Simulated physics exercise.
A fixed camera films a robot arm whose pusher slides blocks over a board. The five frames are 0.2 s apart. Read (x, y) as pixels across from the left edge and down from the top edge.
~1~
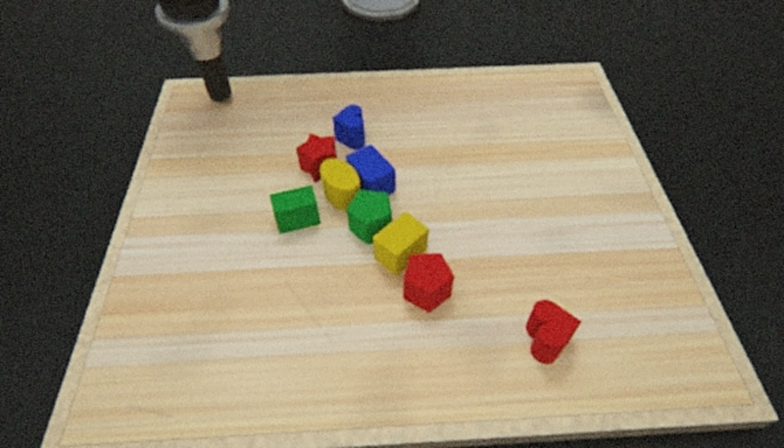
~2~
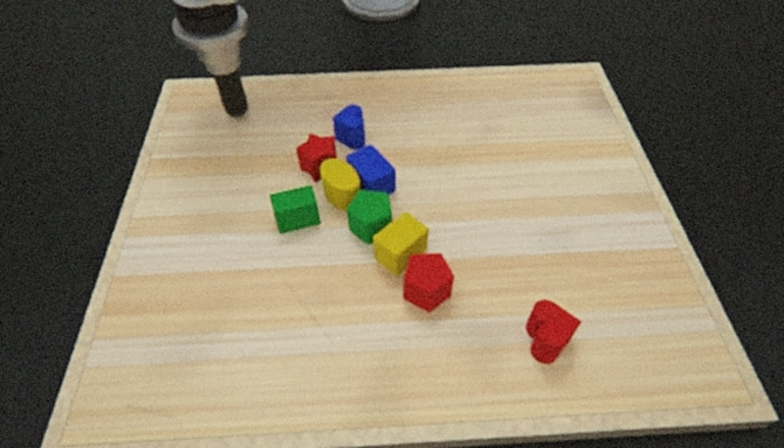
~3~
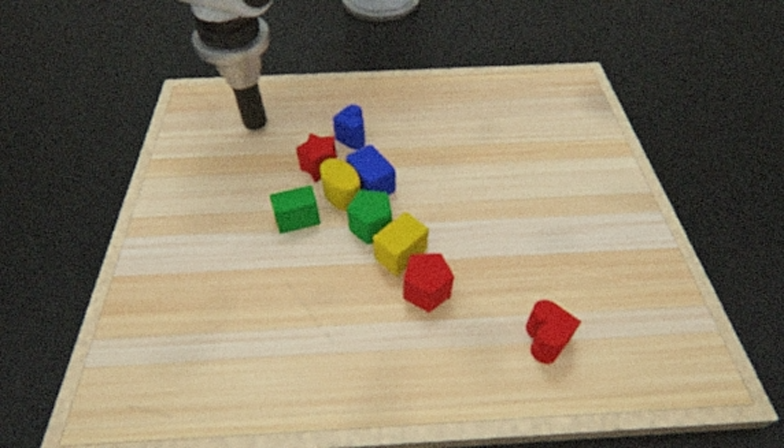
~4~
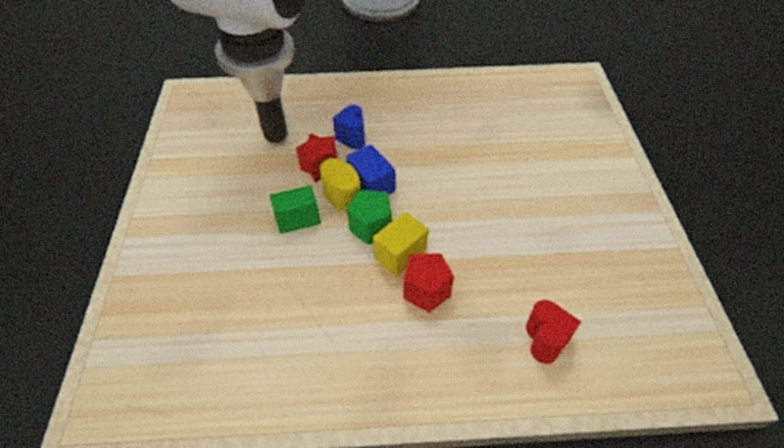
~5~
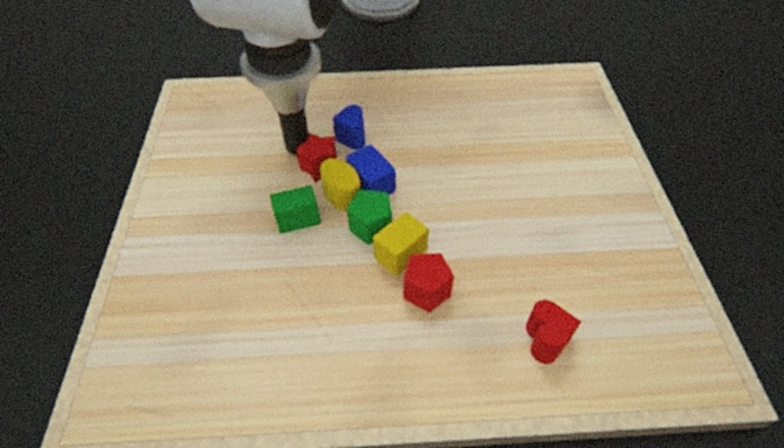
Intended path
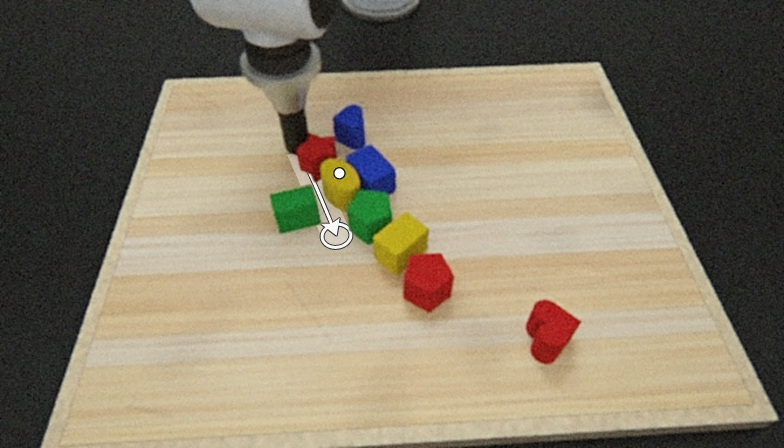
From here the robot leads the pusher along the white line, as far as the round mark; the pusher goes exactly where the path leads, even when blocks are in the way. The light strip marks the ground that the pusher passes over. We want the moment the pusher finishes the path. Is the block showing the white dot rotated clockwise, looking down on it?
No
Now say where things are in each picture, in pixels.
The first frame shows tip of the pusher at (221, 95), middles of tops, green oblong block at (293, 198), red star-shaped block at (317, 145), yellow oval block at (339, 173), blue oblong block at (370, 162), green pentagon at (370, 205), yellow oblong block at (401, 232), red pentagon at (428, 270).
The second frame shows pusher at (237, 109), nothing pushed.
The third frame shows pusher at (255, 123), nothing pushed.
The fourth frame shows pusher at (276, 135), nothing pushed.
The fifth frame shows pusher at (298, 147), green oblong block at (293, 198), red star-shaped block at (317, 145), yellow oval block at (339, 173), blue oblong block at (370, 162), green pentagon at (370, 205), yellow oblong block at (401, 232), red pentagon at (428, 270).
The line goes in a line from (299, 152) to (337, 236); the dot is on the yellow oval block.
The first path, step by step. One third of the way, pusher at (311, 173); red star-shaped block at (334, 162); yellow oval block at (355, 186); blue oblong block at (373, 163); green pentagon at (385, 214); yellow oblong block at (408, 239), turned 15° clockwise.
Two thirds of the way, pusher at (323, 200); green oblong block at (292, 203), turned 20° clockwise; red star-shaped block at (350, 179), turned 40° anticlockwise; yellow oval block at (387, 190), turned 35° anticlockwise; blue oblong block at (387, 165), turned 35° anticlockwise; green pentagon at (414, 216), turned 45° clockwise; yellow oblong block at (418, 249), turned 40° clockwise; red pentagon at (431, 281).
At the end, pusher at (336, 231); green oblong block at (292, 209), turned 60° clockwise; red star-shaped block at (351, 184), turned 70° anticlockwise; yellow oval block at (394, 189), turned 40° anticlockwise; blue oblong block at (388, 164), turned 45° anticlockwise; green pentagon at (417, 215), turned 50° clockwise; yellow oblong block at (418, 249), turned 40° clockwise; red pentagon at (432, 281).
